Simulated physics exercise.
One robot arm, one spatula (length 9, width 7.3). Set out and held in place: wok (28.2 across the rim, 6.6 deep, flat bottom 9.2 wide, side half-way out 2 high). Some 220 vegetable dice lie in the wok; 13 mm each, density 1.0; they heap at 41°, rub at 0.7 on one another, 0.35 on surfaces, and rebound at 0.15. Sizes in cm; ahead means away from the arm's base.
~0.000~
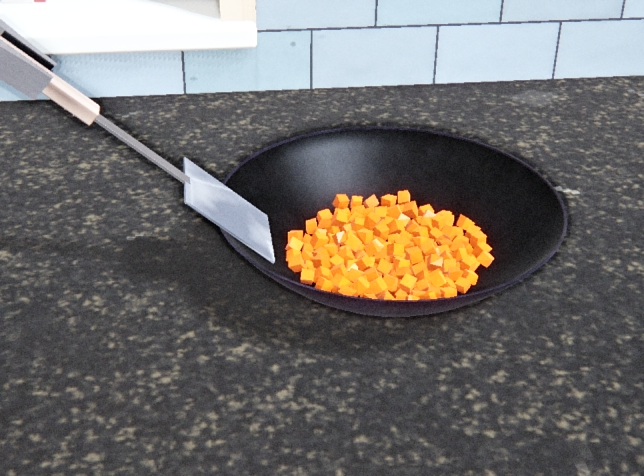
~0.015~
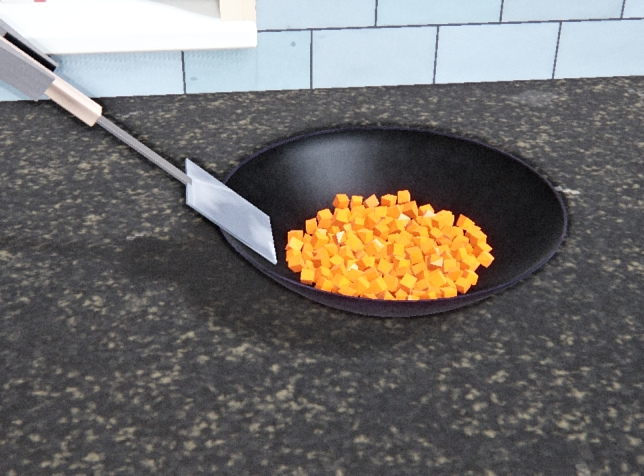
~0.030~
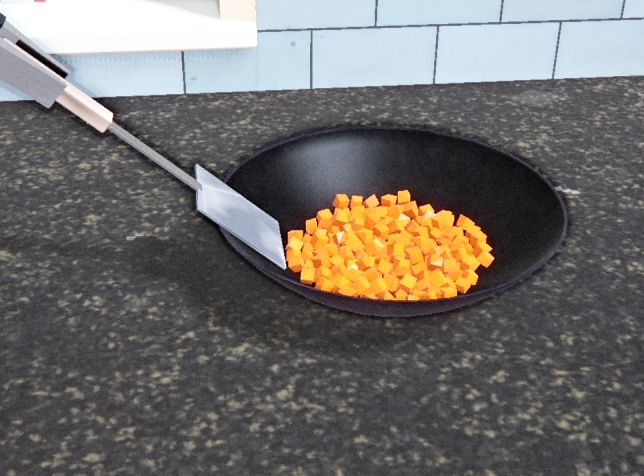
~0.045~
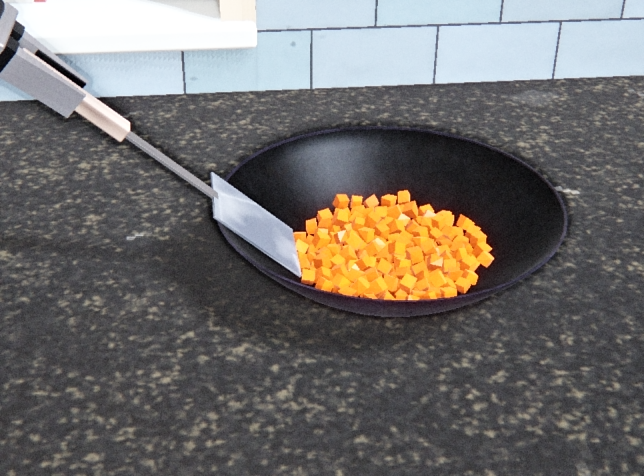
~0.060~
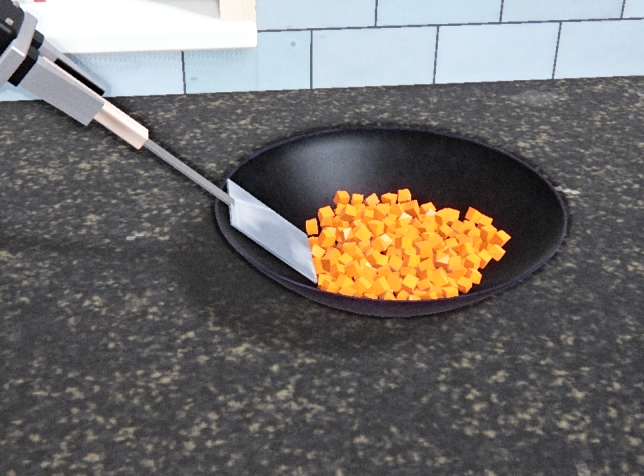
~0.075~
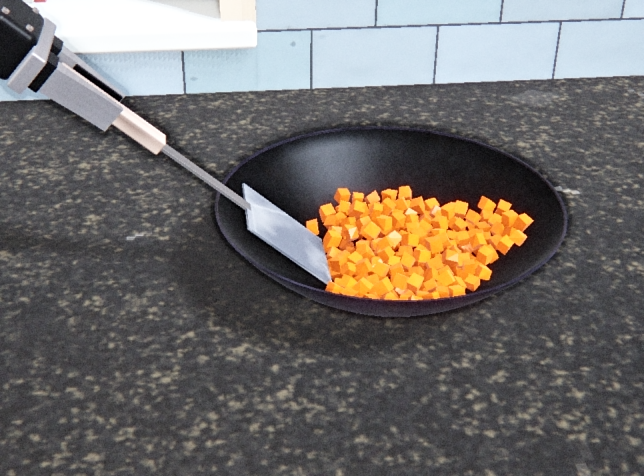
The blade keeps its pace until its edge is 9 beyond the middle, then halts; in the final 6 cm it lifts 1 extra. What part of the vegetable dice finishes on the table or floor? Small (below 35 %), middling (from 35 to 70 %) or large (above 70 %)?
Answer: Middling; from 35 to 70 % of the vegetable dice finish on the table or floor.
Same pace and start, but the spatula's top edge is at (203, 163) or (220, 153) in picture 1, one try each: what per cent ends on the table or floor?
Some 50 and 50 per cent.
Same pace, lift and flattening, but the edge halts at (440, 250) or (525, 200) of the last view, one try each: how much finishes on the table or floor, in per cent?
About 15 and 60 per cent.
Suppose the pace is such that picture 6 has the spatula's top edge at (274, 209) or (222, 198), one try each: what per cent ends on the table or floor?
About 60 and 35 per cent.
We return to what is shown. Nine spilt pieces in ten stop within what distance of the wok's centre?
About 35 cm.
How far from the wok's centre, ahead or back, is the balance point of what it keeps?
Roughly 3.5 cm ahead.
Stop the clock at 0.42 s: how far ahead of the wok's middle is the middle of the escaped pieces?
Roughly 24 cm.
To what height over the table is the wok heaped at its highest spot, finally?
Some 6.0 cm.
After 0.13 s, sloping 42°, highest piece 10 above the table; 212 in the wok, 5 on the blade or in flight.
After 0.19 s, sloping 42°, highest piece 11 above the table; 202 in the wok, 15 on the blade or in flight.
After 0.42 s, sloping 42°, highest piece 7 above the table; 114 in the wok, 86 on the table or floor, 17 on the blade or in flight.
After 1.47 s, sloping 42°, highest piece 7 above the table; 114 in the wok, 103 on the table or floor.
At rest, 114 in the wok, 103 on the table or floor. That is 47 % on the table or floor.
